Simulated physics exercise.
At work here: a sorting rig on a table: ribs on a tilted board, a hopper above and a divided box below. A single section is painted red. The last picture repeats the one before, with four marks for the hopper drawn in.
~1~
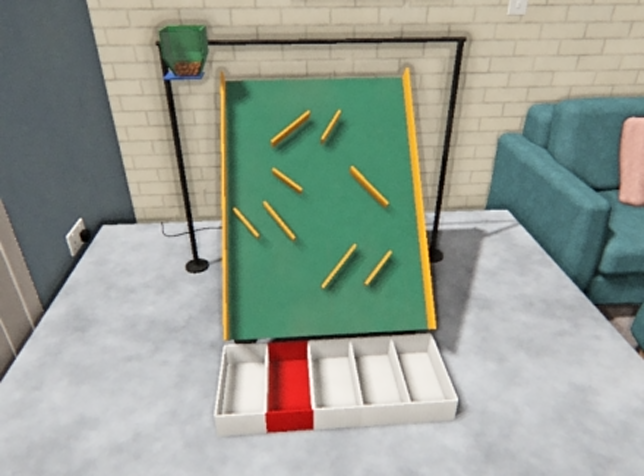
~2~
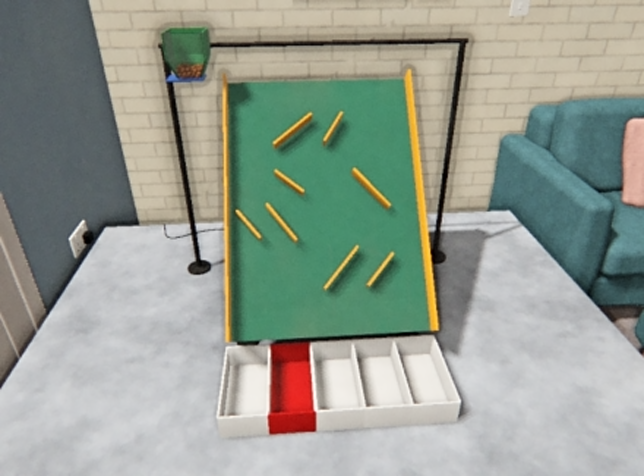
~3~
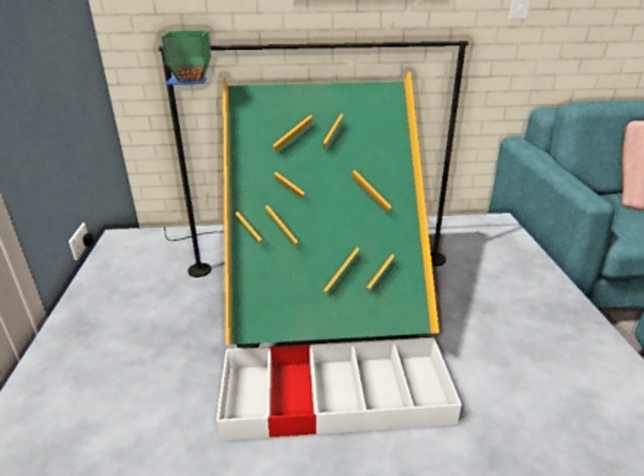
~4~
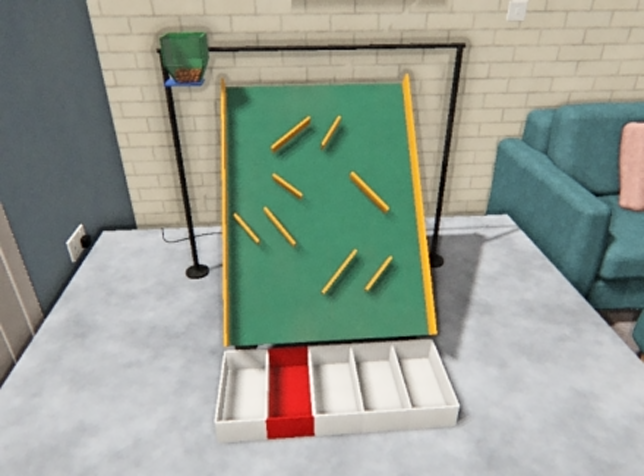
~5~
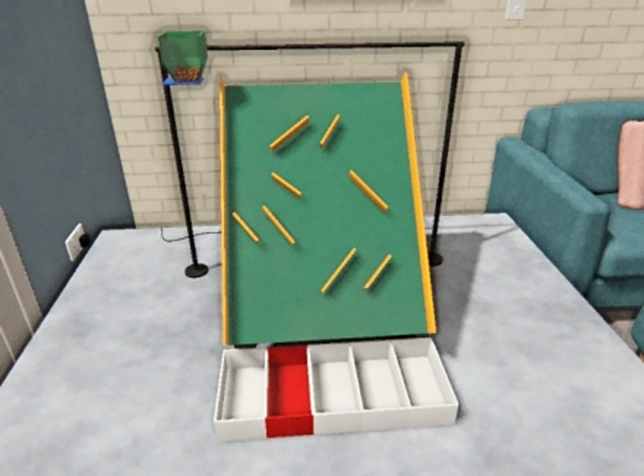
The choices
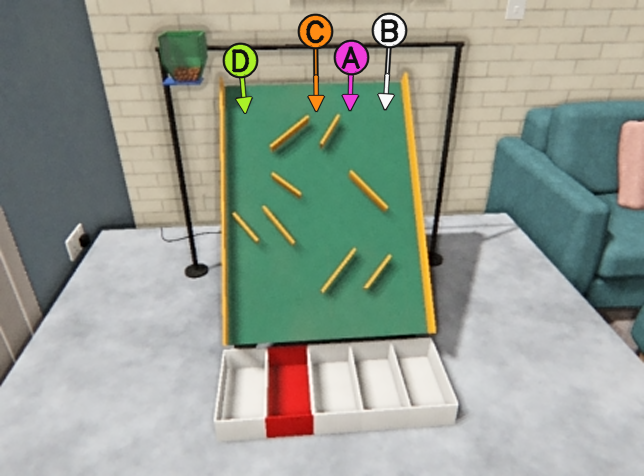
The clip opens on a tilted green board with orange ribs, a small green hopper holding little balls at its upper left, and a white divided box below with one red section. The view shifts very slightly, while the hopper, balls, ribs and box show no movement of their own.
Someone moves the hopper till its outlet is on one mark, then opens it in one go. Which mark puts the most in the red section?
Choose C.
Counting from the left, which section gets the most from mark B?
The fifth.
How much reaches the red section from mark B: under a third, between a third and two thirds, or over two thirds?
Mark B gives under a third.
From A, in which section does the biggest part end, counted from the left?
The fifth from the left.
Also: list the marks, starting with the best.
Best to worst: C, D, A, B.
On the marked copy, mark A meets the board at (350, 104); mark B meets the board at (385, 103); mark C meets the board at (316, 105); mark D meets the board at (244, 107).
With A, a small part in the red section, most in other sections, a small part outside the box.
With B, none in the red section, nearly all in other sections, a small part outside the box.
With C, about two thirds in the red section, about a third in other sections.
With D, about a quarter in the red section, about two thirds in other sections, a small part held on the board, a stray few outside the box.
